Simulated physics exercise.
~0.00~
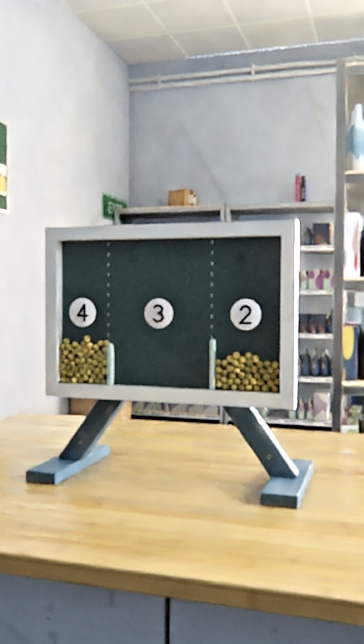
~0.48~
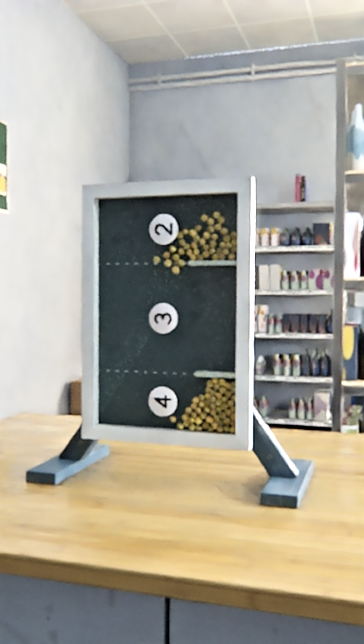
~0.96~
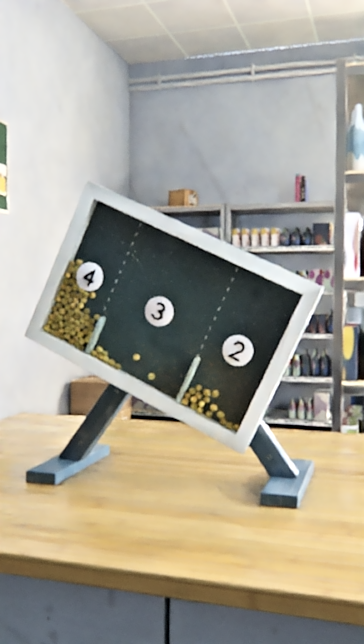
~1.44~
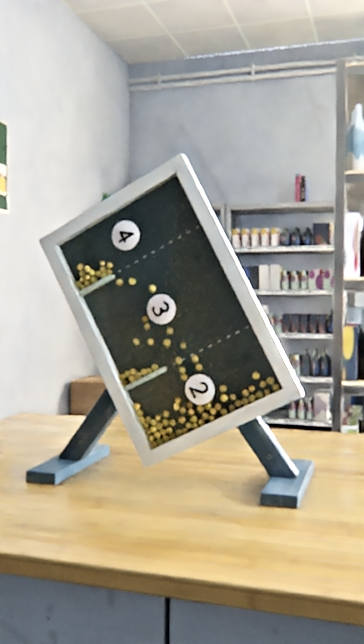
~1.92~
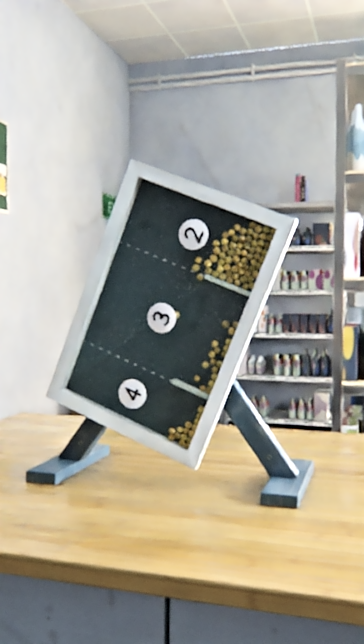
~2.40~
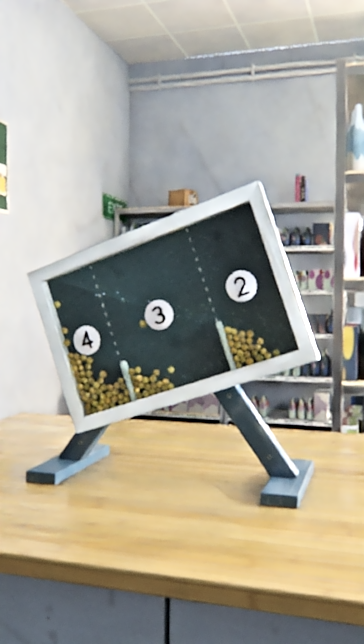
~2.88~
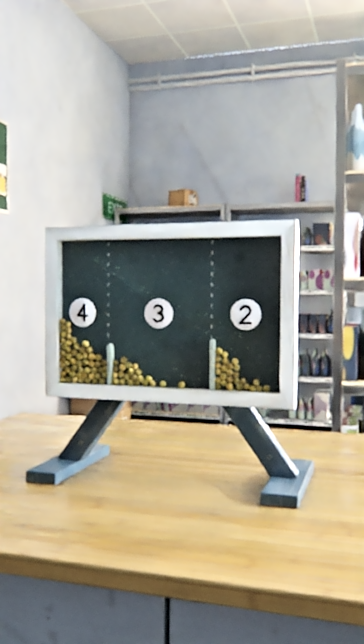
The clip opens on a dark, pale-framed display case standing level on angled legs on a wooden table, with small yellowish beads piled in its left and right strips and none in the middle. The case turns anticlockwise onto its end, with the right strip uppermost. It swings back clockwise through level until the right strip is lowest, and beads tumble down across the middle toward it. Then it swings anticlockwise again, raising that strip, before turning clockwise back to level. It ends level, with the biggest heap at left, a smaller pile at right and a thin scatter between.
